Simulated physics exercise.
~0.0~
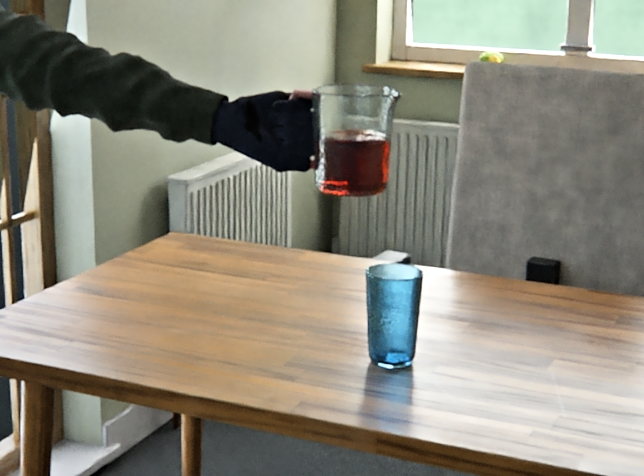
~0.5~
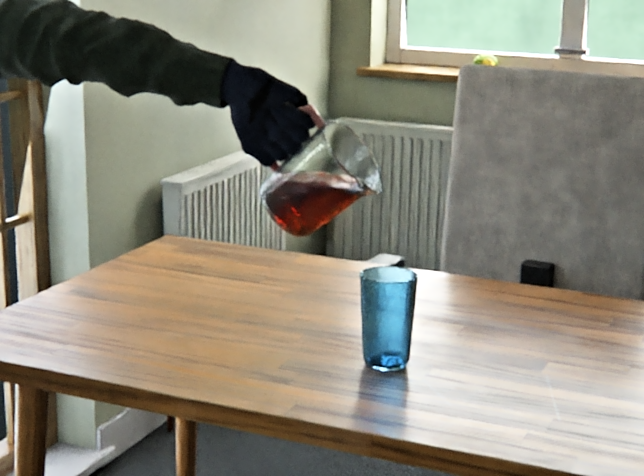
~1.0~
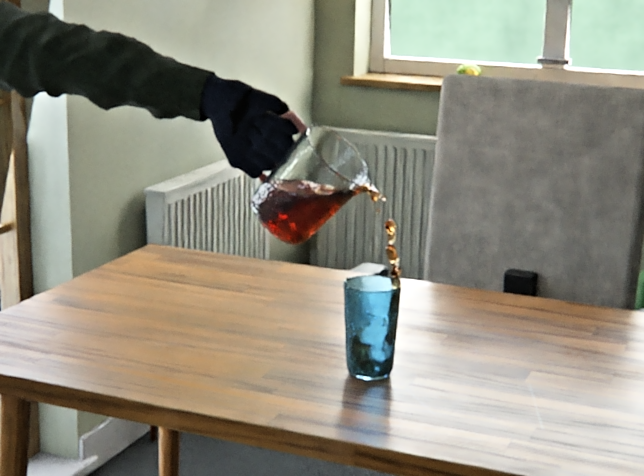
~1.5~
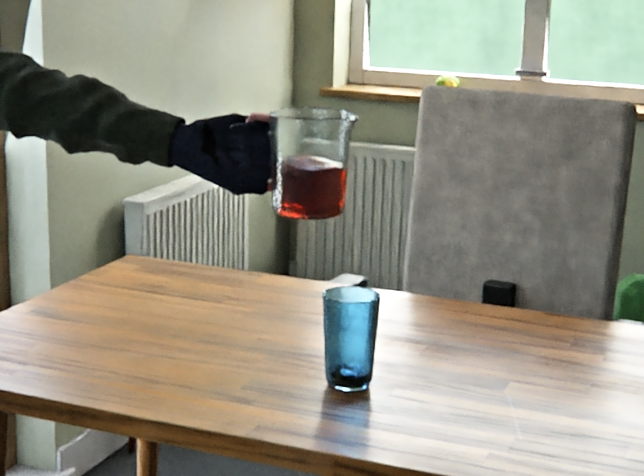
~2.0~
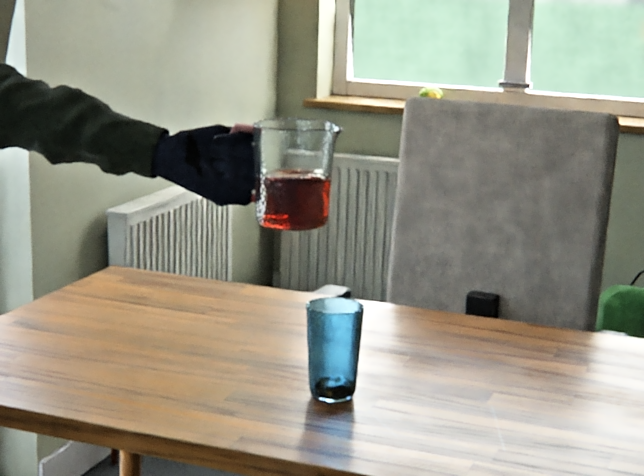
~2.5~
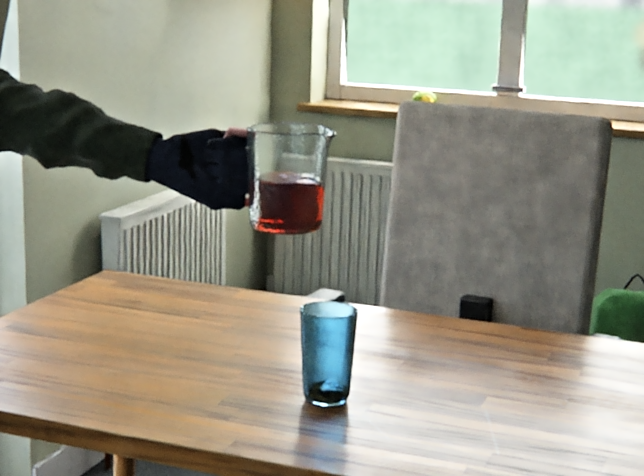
Dark-gloved hand tilting a glass jug of reddish tea, pouring a little into a blue tumbler, then holding the jug upright again.
